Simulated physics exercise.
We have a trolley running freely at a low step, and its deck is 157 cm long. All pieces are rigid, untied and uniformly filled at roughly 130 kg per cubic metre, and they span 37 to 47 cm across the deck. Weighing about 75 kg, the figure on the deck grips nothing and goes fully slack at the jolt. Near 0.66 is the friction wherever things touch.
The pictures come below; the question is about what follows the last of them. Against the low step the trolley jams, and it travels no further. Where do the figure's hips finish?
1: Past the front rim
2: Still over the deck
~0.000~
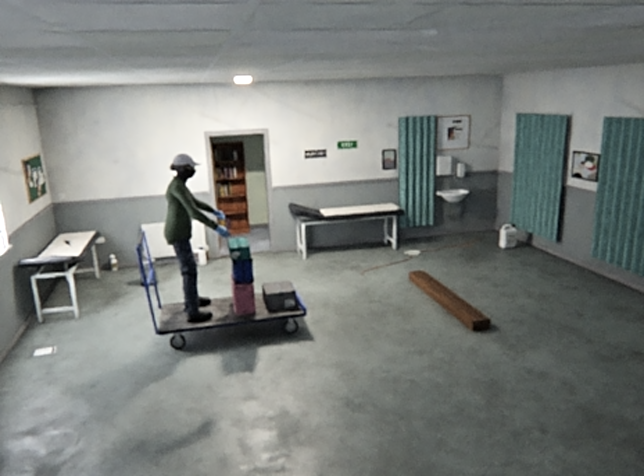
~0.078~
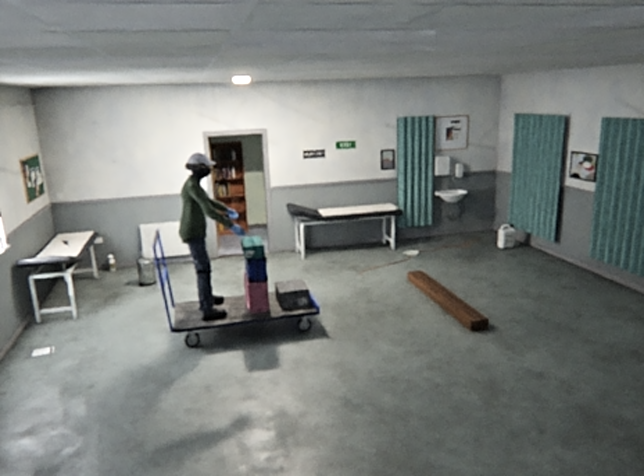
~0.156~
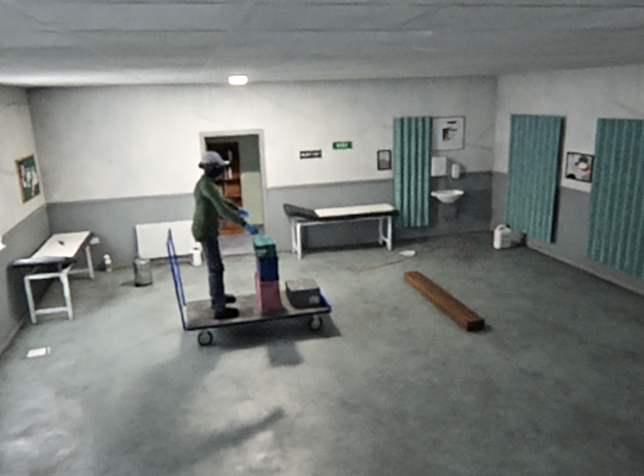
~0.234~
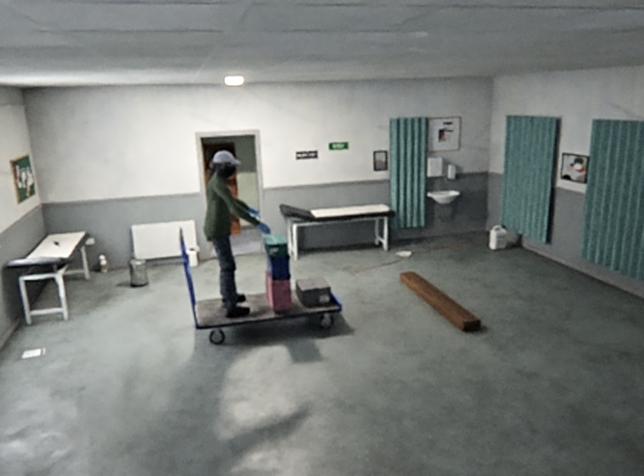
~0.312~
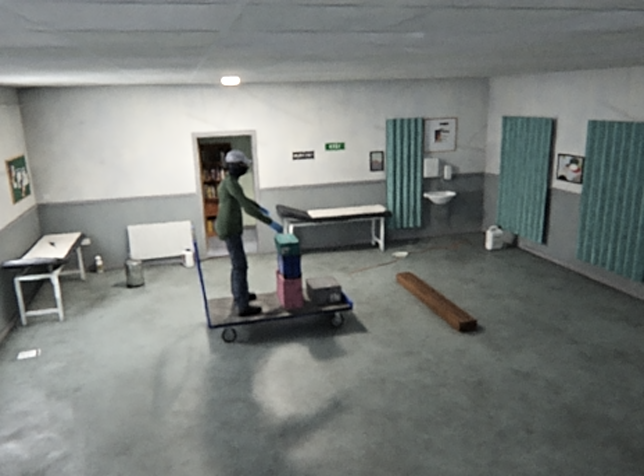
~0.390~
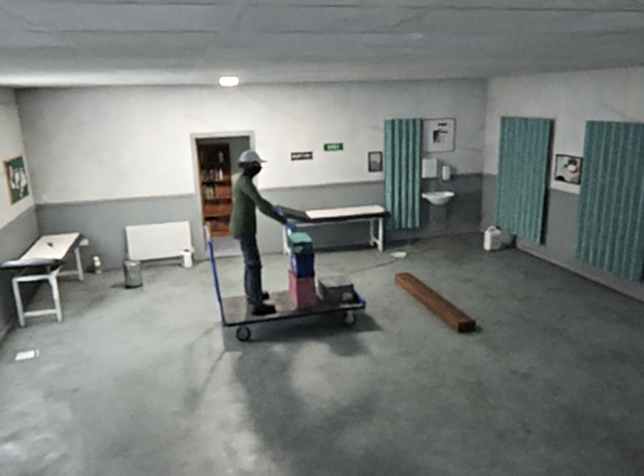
(2) Still over the deck.
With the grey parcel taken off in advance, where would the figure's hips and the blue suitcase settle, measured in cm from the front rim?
Then hips 20 behind, blue 40 past.
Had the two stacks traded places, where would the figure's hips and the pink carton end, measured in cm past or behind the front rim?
The hips would end 90 past the front rim, and the pink one 20 past it.
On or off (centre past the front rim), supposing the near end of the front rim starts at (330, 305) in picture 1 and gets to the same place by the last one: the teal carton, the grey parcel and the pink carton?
Teal - dropped, grey - kept, pink - kept.
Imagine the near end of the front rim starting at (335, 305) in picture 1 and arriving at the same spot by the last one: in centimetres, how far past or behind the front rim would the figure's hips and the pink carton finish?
The hips would end 110 cm behind the front rim, and the pink item 60 cm behind it.
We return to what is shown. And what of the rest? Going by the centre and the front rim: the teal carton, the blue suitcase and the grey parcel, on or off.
At the finish the teal one is lost, the blue one lost, and the grey one kept.
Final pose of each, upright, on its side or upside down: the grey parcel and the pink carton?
Final poses: Grey top up, pink top up.
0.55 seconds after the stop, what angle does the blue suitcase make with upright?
About 170°.
Impact comes at 0.84 s.
After 1.39 s the figure's hips are 59 cm behind the rim, near (387, 254) in the last picture's view.
After 1.84 s the figure's hips are 53 cm behind the rim, near (391, 252) in the last picture's view.
Final state at 3.0 s, past the rim, teal carton and blue suitcase; behind it, pink carton, grey parcel and the figure's hips.
